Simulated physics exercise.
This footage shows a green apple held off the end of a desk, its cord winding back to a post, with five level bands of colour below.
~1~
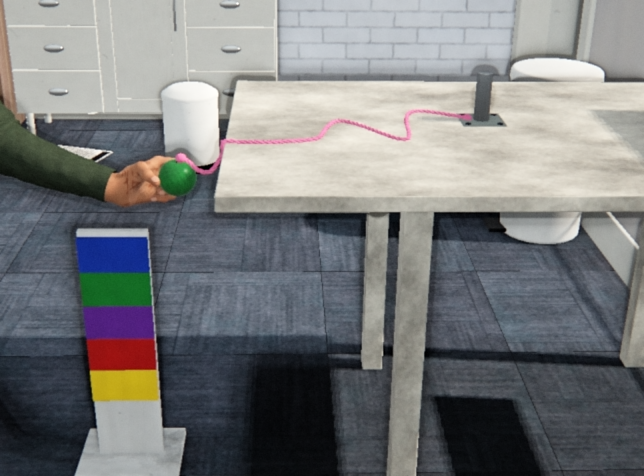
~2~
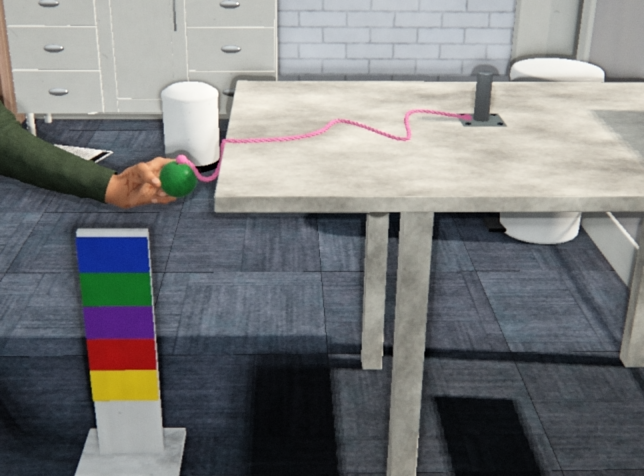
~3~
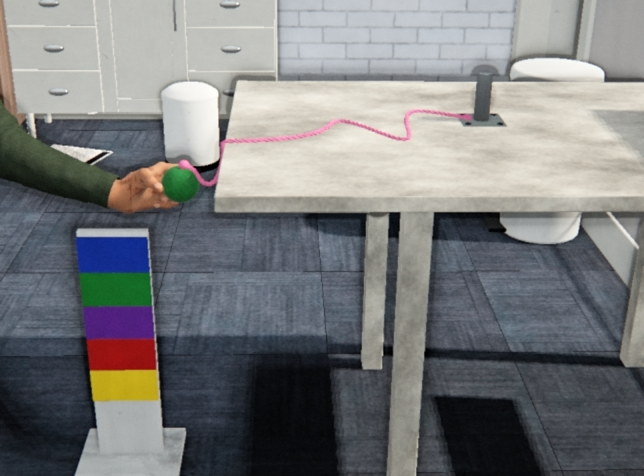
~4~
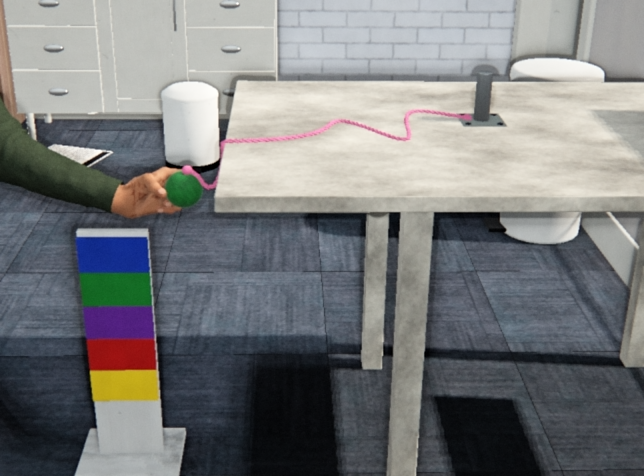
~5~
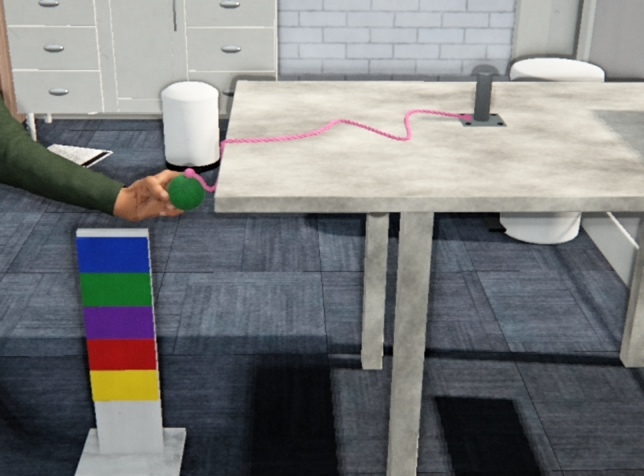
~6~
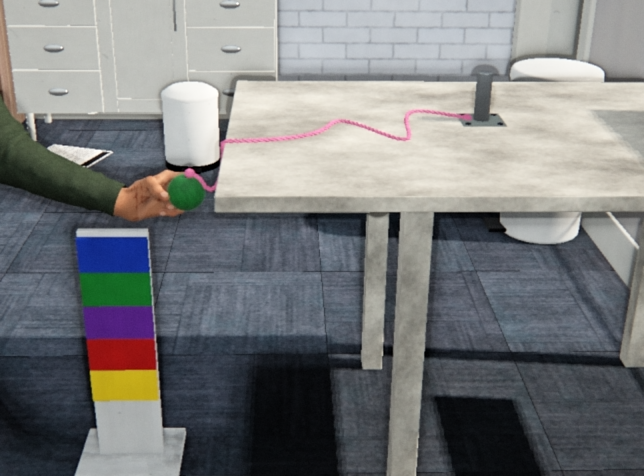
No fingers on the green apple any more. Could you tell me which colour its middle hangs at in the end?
Its middle hangs at red.
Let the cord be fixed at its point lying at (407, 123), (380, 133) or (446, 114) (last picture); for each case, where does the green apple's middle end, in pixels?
Estimated pixels in sequence: (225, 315), (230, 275) and (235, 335).
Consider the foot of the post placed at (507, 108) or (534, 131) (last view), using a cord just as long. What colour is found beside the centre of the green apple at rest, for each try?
Going case by case, it's purple and then purple.
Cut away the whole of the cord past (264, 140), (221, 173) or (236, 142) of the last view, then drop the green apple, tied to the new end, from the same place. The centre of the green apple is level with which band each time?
Each try in turn: Blue; purple; green.
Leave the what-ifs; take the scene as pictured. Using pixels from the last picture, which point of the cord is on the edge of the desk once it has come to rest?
Location: About (336, 122).
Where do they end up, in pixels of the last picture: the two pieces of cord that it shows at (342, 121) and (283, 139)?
In that view they reach (230, 134) and (226, 215).
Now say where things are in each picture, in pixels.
In the first picture, green apple (177, 177); blue (113, 256); green (116, 291); purple (119, 323); red (122, 356); yellow (124, 386).
In the second picture, green apple (178, 179); cord through (433, 112) (408, 130) (369, 129) (317, 133) (240, 142).
In the third picture, green apple (180, 184).
In the fourth picture, green apple (184, 189); cord through (433, 112) (408, 130) (369, 129) (316, 133) (238, 142).
In the fifth picture, green apple (186, 192).
In the sixth picture, green apple (186, 192); cord through (433, 112) (408, 130) (369, 129) (316, 133) (238, 142).
Soon after, apple near (246, 310); level with purple.
Then, apple near (224, 348); level with red.
At rest, apple near (235, 348); level with red. Its middle rests at the red band.
